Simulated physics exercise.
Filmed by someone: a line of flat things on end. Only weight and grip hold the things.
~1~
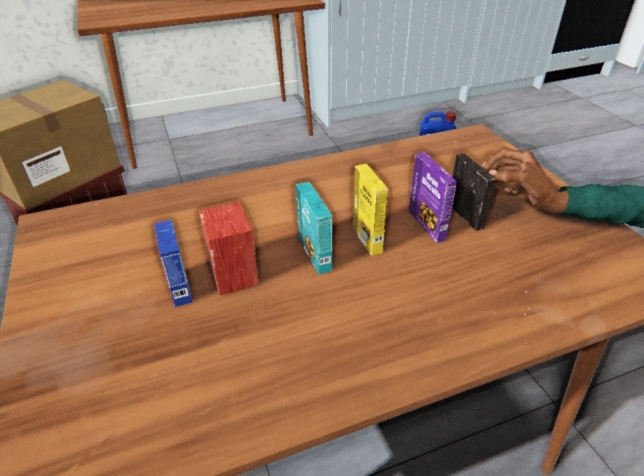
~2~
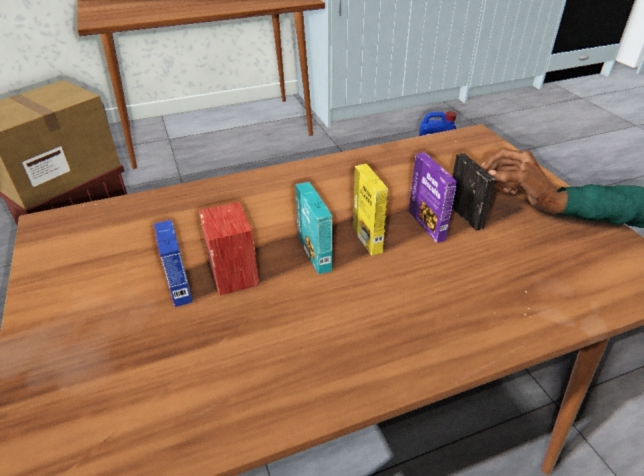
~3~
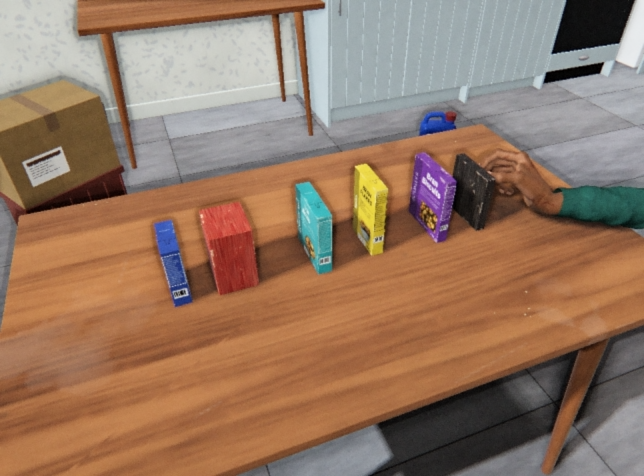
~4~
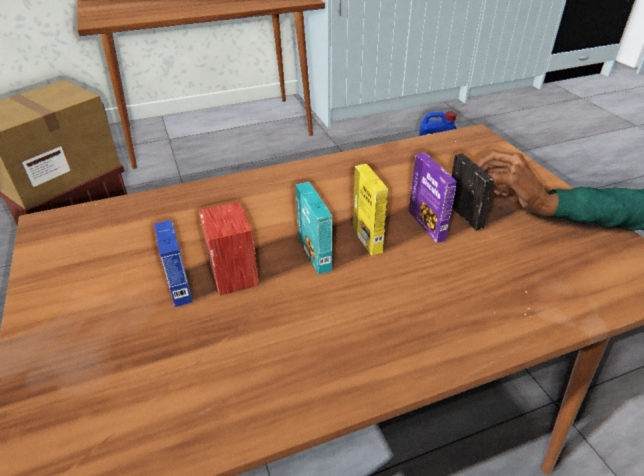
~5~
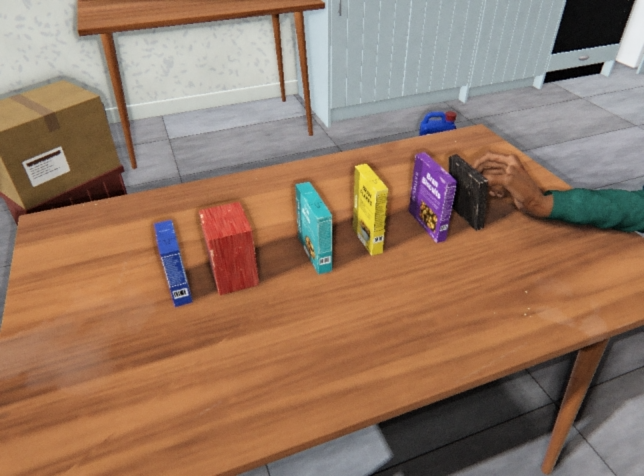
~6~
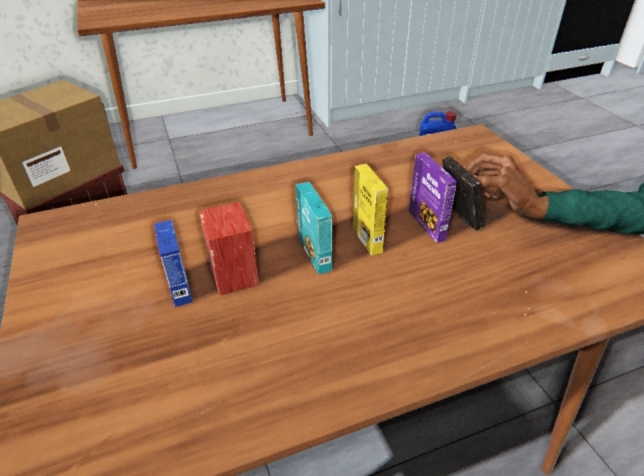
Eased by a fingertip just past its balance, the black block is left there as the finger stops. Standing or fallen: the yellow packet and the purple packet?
At the end, the yellow packet will fall; the purple packet will fall.
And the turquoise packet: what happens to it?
The turquoise packet topples.
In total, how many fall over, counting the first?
4.
Then, 0.40 s past the last view, black block 79° over; purple packet on its side near (392, 229); yellow packet rocked 25° from its first pose near (339, 218).
Then, 0.60 s past the last view, black block 79° over; yellow packet on its side near (300, 237); purple packet on its side near (391, 231); turquoise packet on its side.
Finally, down or leaning hard on the table, turquoise packet, purple packet and yellow packet; red block still in place. Final places as the last picture's camera would see them, yellow packet near (304, 235), purple packet near (390, 231).
